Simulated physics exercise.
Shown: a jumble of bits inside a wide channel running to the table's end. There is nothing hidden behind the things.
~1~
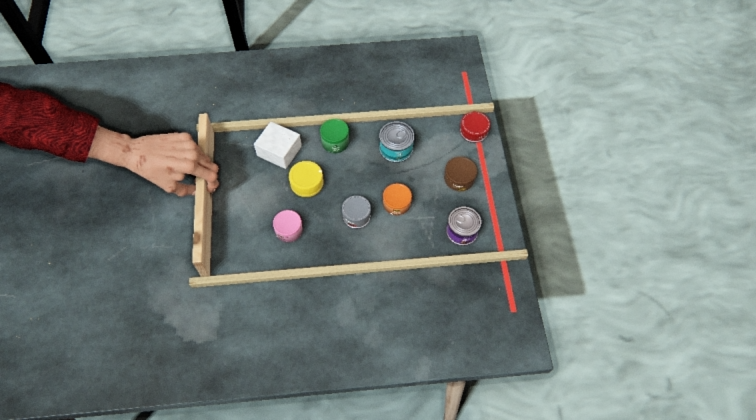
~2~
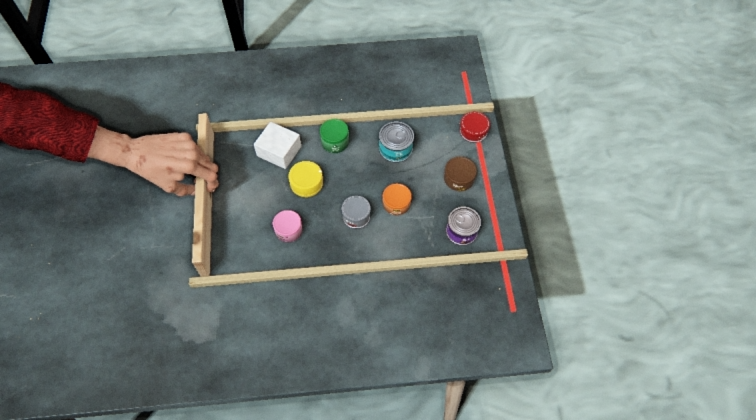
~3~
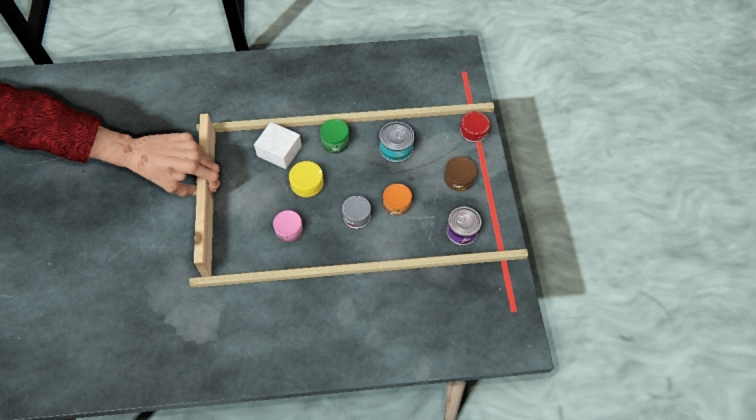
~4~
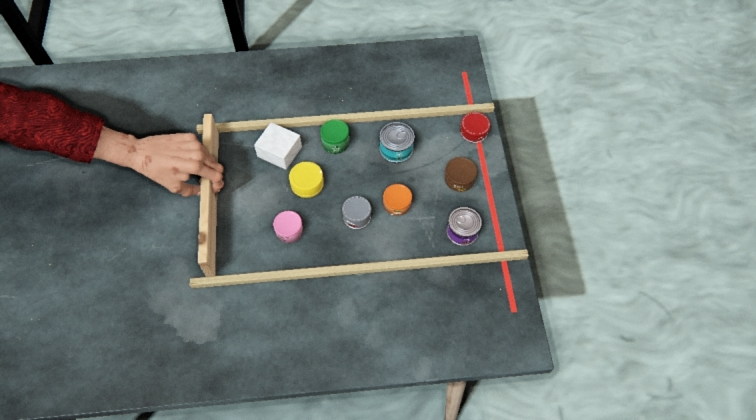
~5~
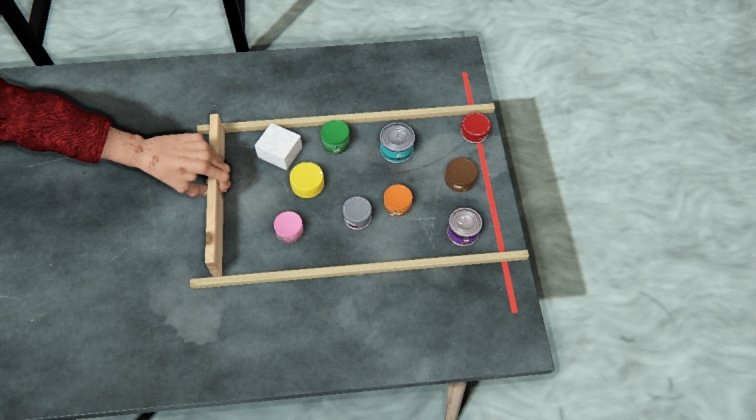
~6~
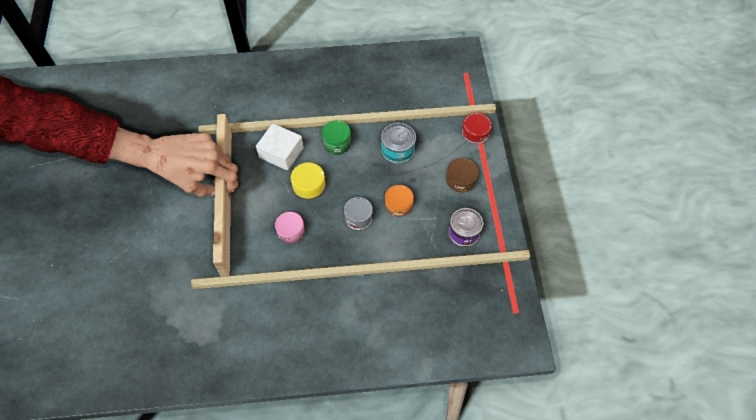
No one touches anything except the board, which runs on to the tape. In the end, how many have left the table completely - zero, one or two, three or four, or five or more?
The table is going to lose at least five pieces.
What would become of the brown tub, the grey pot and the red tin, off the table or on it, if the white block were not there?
Brown tub down; grey pot still up; red tin down.
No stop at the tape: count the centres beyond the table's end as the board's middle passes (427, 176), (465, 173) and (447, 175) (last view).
First 0, next 3, last 2.
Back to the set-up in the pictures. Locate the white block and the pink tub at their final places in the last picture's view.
The white block stops around (495, 122); the pink tub around (512, 219).
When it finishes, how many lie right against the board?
That makes 4.
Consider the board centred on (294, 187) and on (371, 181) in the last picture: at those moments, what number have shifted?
Counts: 4 and 7.
Early on, none off yet; red tin at rest near (477, 129); brown tub at rest near (462, 175); purple tin at rest near (465, 228).
A while later, none off yet; red tin leaning well over near (514, 133); brown tub travelled well along near (519, 175); purple tin travelled about its own width near (499, 233).
Finally, the number that fall off is five or more; lost, green tub, orange tub, turquoise pot, purple tin, brown tub and red tin.
